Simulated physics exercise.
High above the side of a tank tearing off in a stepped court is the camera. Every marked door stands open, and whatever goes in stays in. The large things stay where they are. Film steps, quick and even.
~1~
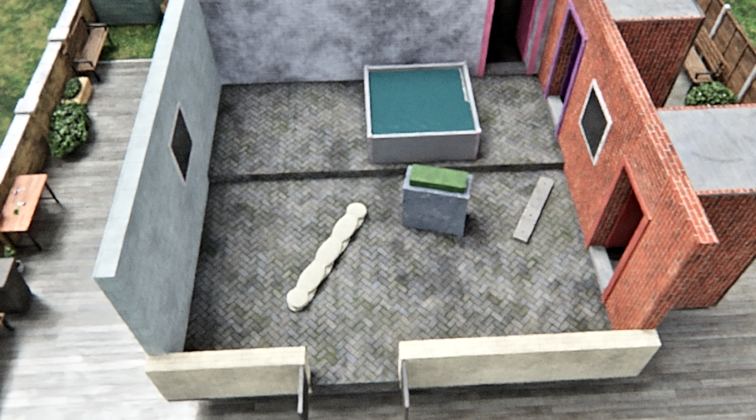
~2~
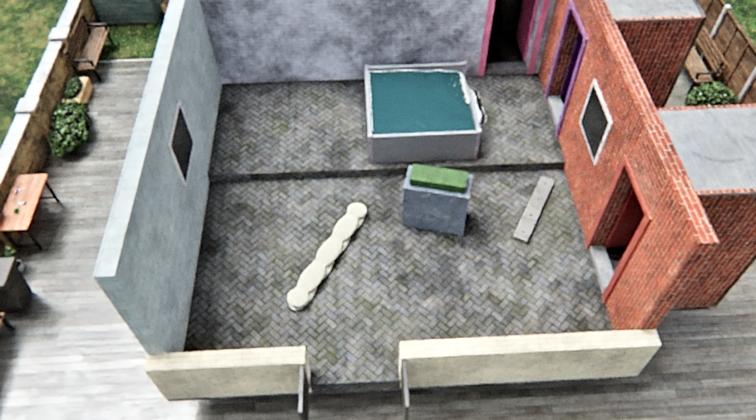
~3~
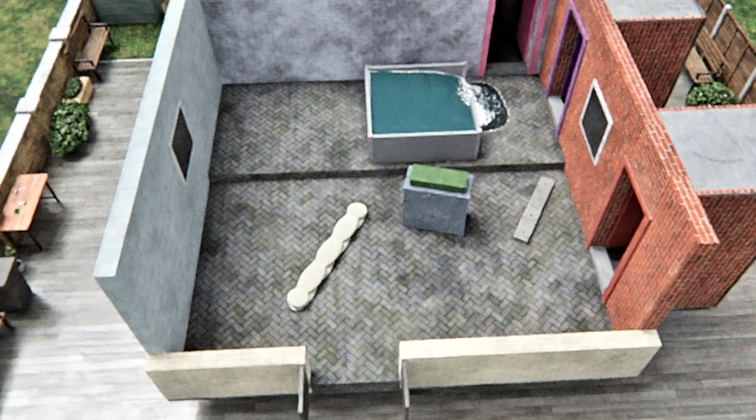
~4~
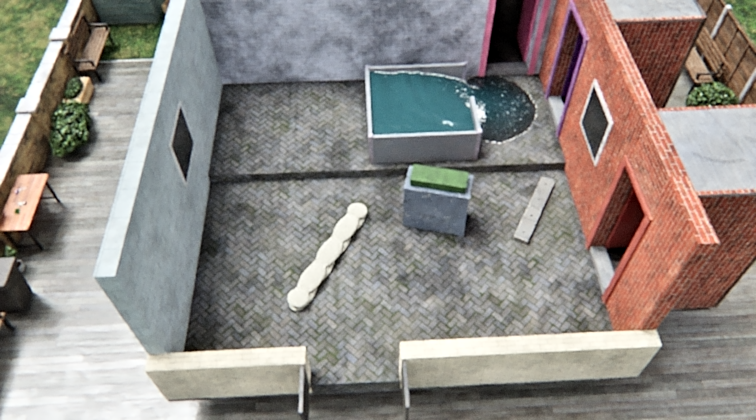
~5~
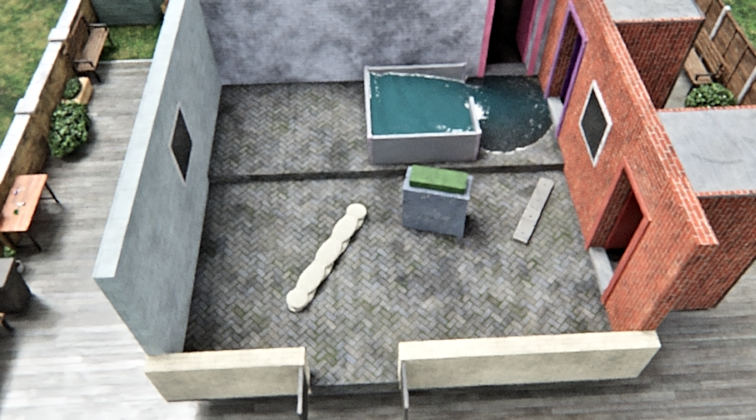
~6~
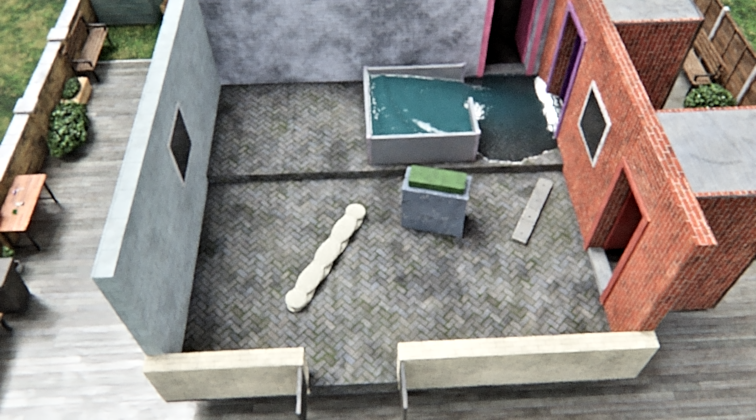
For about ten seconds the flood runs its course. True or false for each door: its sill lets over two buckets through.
The pink door true; the red door false; the purple door true.
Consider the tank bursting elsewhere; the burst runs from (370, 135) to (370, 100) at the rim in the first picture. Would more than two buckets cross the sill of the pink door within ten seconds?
What follows is that pink doesn't reach it.
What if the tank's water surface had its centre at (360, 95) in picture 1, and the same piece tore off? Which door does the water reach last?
I'd pick the red one.
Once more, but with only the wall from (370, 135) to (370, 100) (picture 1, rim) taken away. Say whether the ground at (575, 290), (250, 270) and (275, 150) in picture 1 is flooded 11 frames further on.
Bone-dry, submerged, submerged.
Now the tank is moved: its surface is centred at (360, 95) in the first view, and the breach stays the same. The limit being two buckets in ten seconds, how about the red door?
One by one - red door: Below the limit.
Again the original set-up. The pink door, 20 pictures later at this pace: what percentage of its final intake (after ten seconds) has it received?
I make it 75 per cent.
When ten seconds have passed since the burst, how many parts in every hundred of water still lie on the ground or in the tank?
Roughly 72 out of every hundred parts.
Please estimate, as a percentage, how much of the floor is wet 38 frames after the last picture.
Some 45 per cent.
A moment on, water covers 10 % of the floor; the pink door under two buckets in, the red door not reached, the purple door over two buckets in.
Next, water covers 15 % of the floor; the pink door over two buckets in, the red door wet at the sill, nothing in, the purple door far over two buckets in.
Then, water covers 30 % of the floor; the pink door far over two buckets in, the red door wet at the sill, nothing in, the purple door far over two buckets in.
Later, water covers 45 % of the floor; the pink door far over two buckets in, the red door wet at the sill, nothing in, the purple door far over two buckets in.
In the end, water covers 65 % of the floor; the pink door far over two buckets in, the red door wet at the sill, nothing in, the purple door far over two buckets in.
